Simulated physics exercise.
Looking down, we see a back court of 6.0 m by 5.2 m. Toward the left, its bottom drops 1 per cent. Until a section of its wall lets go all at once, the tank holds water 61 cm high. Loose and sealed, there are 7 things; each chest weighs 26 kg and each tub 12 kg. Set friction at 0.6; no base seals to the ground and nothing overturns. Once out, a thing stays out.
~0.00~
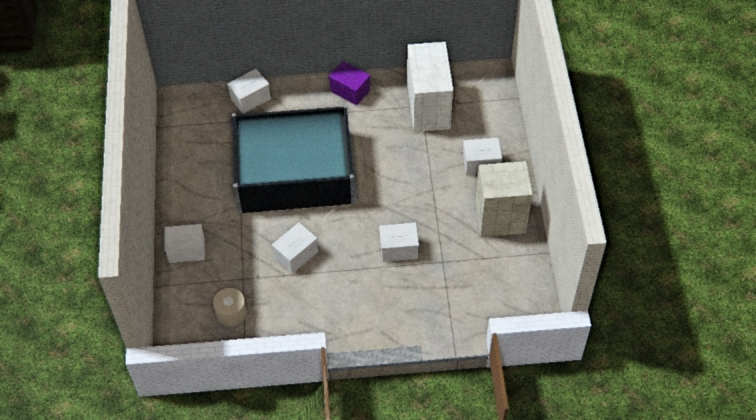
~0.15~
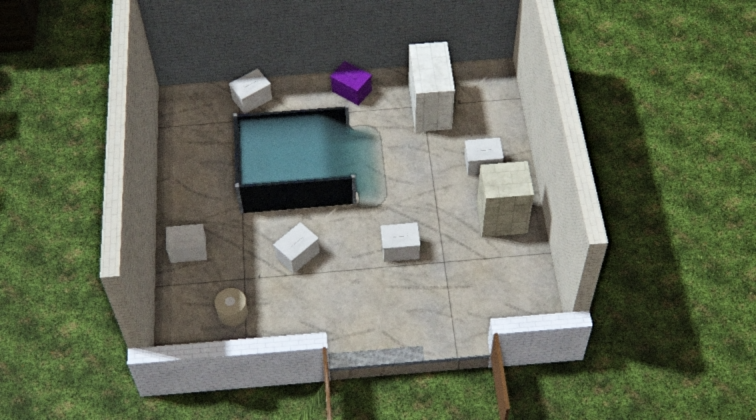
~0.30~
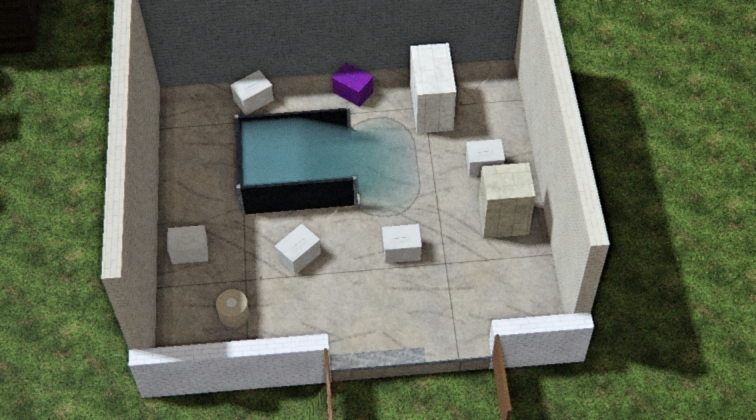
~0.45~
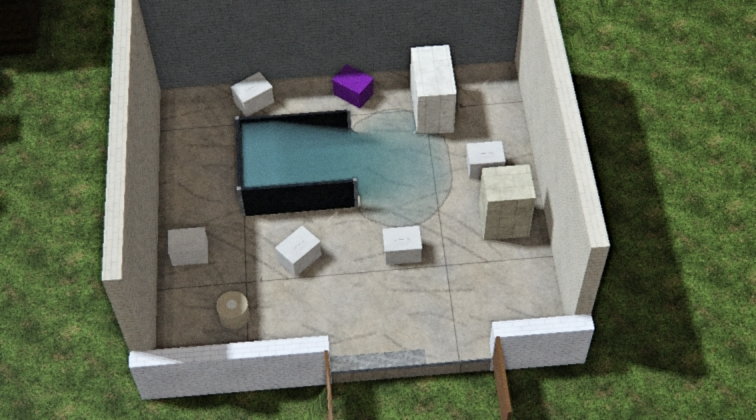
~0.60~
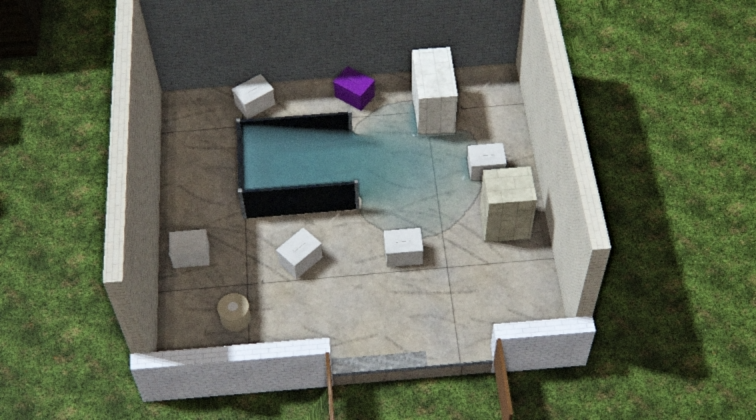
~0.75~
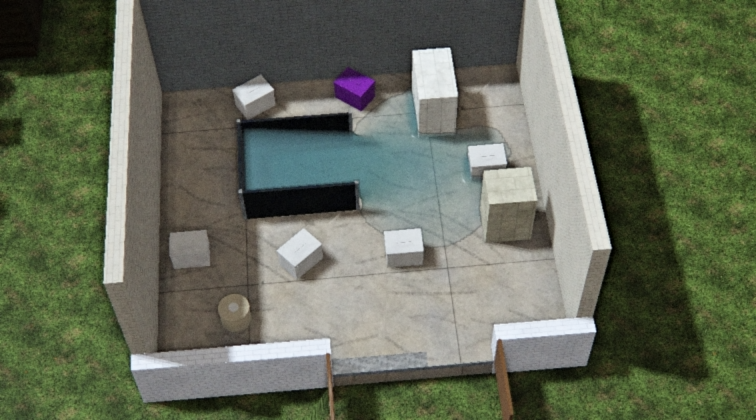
Walled court seen from above, with a dark tank losing its right side and water spreading rightward among unmoving white blocks.
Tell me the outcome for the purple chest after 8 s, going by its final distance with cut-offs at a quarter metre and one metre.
The purple chest is pushed a short way.
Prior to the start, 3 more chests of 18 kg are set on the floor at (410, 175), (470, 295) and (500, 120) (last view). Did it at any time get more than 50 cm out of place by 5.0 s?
Respectively: Greater, greater, greater.
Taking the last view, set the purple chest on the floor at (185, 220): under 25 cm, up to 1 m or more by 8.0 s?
It stays put.
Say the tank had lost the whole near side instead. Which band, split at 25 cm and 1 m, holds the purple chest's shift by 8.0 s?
Well, the purple chest keeps its spot.
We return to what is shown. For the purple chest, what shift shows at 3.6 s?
Roughly 0 centimetres by that point.
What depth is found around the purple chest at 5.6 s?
I'd put it at about 5 cm.
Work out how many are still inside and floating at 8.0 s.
I'd say 0 of them.
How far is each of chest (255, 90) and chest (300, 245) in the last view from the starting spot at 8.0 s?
First 0 cm, then 0 cm.
After 1.6 s the purple chest is near (355, 82), 0.0 m from its start, aground; 0 of 7 are out; 1 afloat.
After 3.6 s the purple chest is near (355, 82), 0.0 m from its start, aground; 0 of 7 are out; 1 afloat.
After 5.6 s the purple chest is near (335, 93), 0.4 m from its start, aground; 0 of 7 are out; 0 afloat.
After 8.0 s the purple chest is near (335, 93), 0.4 m from its start, aground; 0 of 7 are out; 0 afloat.
